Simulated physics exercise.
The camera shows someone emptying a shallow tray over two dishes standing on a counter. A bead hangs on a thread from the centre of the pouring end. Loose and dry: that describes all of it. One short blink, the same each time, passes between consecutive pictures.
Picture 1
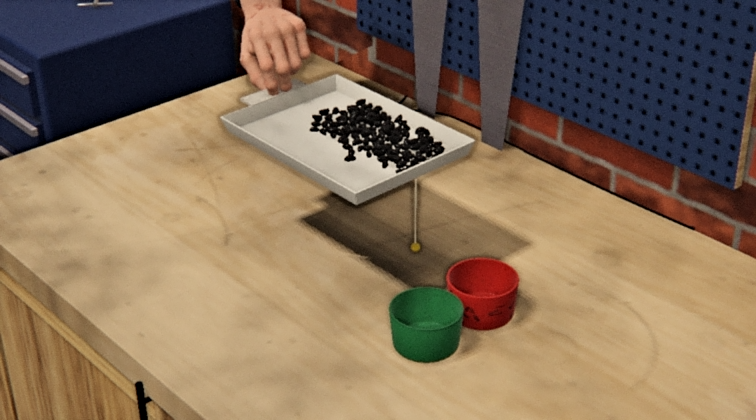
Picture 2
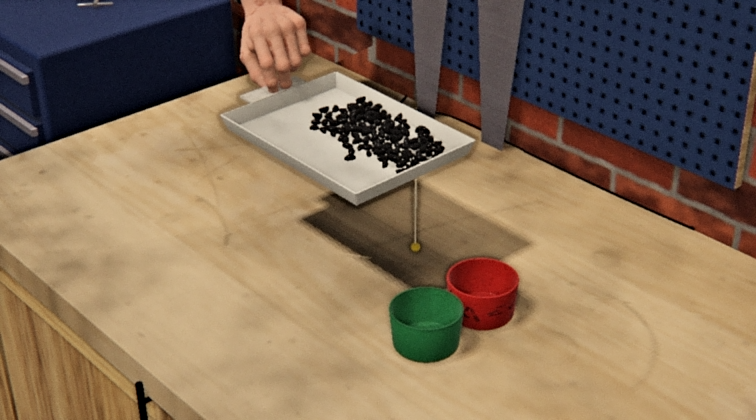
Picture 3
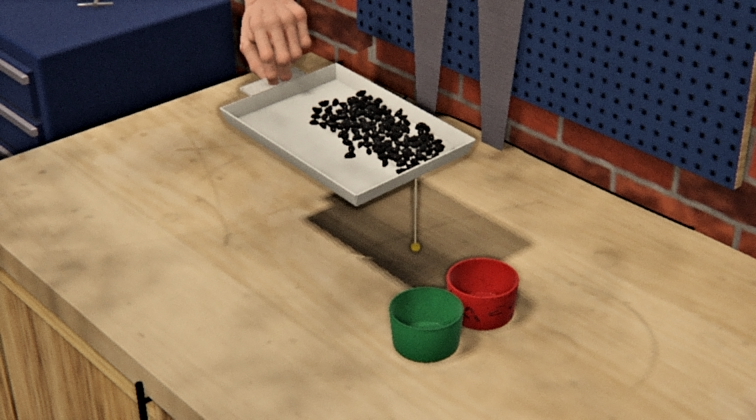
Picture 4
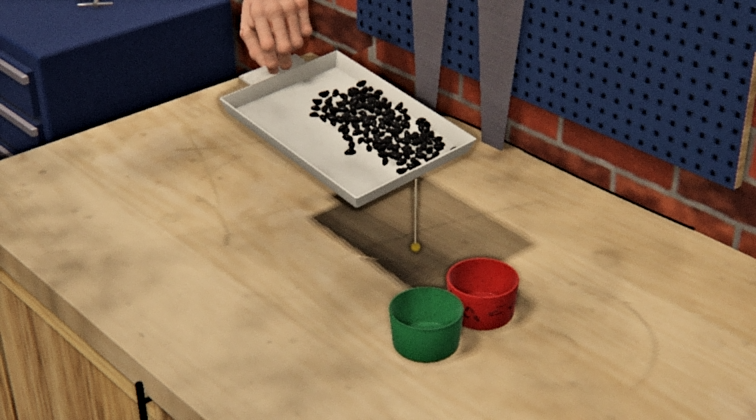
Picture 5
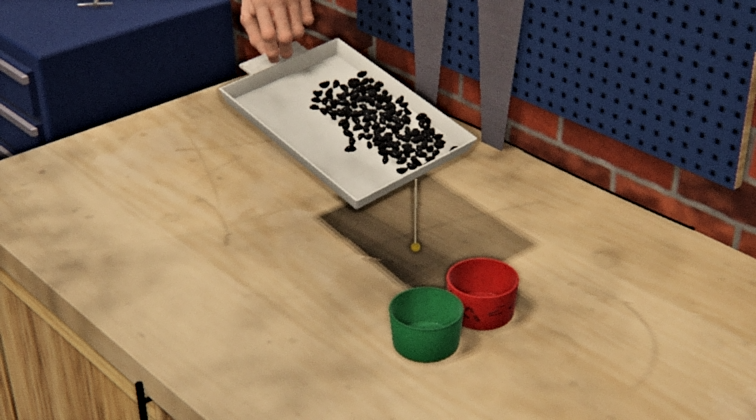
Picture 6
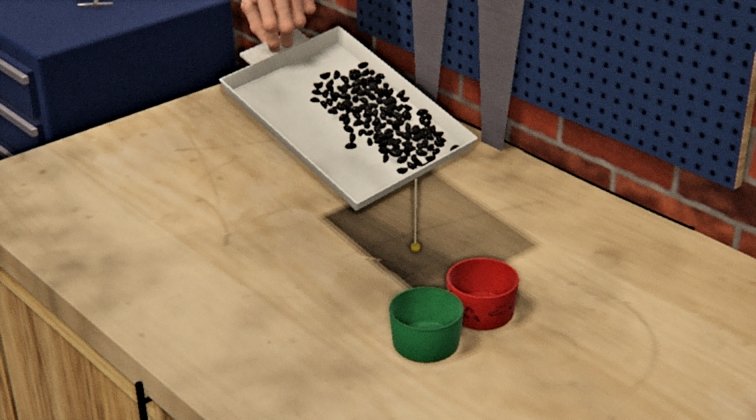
A hand held a white tray of black beans above a green dish and a red one, keeping it still at first, then slowly raised the handle end so the tray tilted toward the dishes.
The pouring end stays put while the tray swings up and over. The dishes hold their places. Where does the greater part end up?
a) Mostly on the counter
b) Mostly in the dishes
Answer: A.
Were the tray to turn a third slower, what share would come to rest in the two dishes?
Roughly 40 in a hundred.
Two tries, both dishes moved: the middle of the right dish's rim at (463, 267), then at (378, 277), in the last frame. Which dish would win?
It comes out as the one to the left in the first try and the one to the right in the second.
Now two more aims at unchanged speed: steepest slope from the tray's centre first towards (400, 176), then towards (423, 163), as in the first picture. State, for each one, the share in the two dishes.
Somewhere close to 50 % the first time, 20 % the second.
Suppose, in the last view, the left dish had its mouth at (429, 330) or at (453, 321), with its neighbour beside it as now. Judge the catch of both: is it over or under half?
The pair would catch the lesser share the first time and the lesser share the second time.
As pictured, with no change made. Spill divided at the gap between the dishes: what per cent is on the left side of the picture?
I'd put it at close to 100 per cent.
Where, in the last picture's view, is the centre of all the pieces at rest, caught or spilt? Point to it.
Somewhere around (391, 325) in the last picture.
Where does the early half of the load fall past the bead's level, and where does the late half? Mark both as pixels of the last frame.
Earlier half at (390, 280), later half at (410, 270).
Soon after the last picture, tray tipped steeply; nearly all on the tray; a stray few in the air.
A little later, tray tipped right over; about two thirds on the tray; a stray few in the left dish; a stray few in the right dish; a small part outside both; about a quarter in the air.
Later still, tray tipped past a quarter turn; a small part in the left dish; a small part in the right dish; most outside both.
At rest, tray tipped past a quarter turn; a small part in the left dish; a small part in the right dish; most outside both.
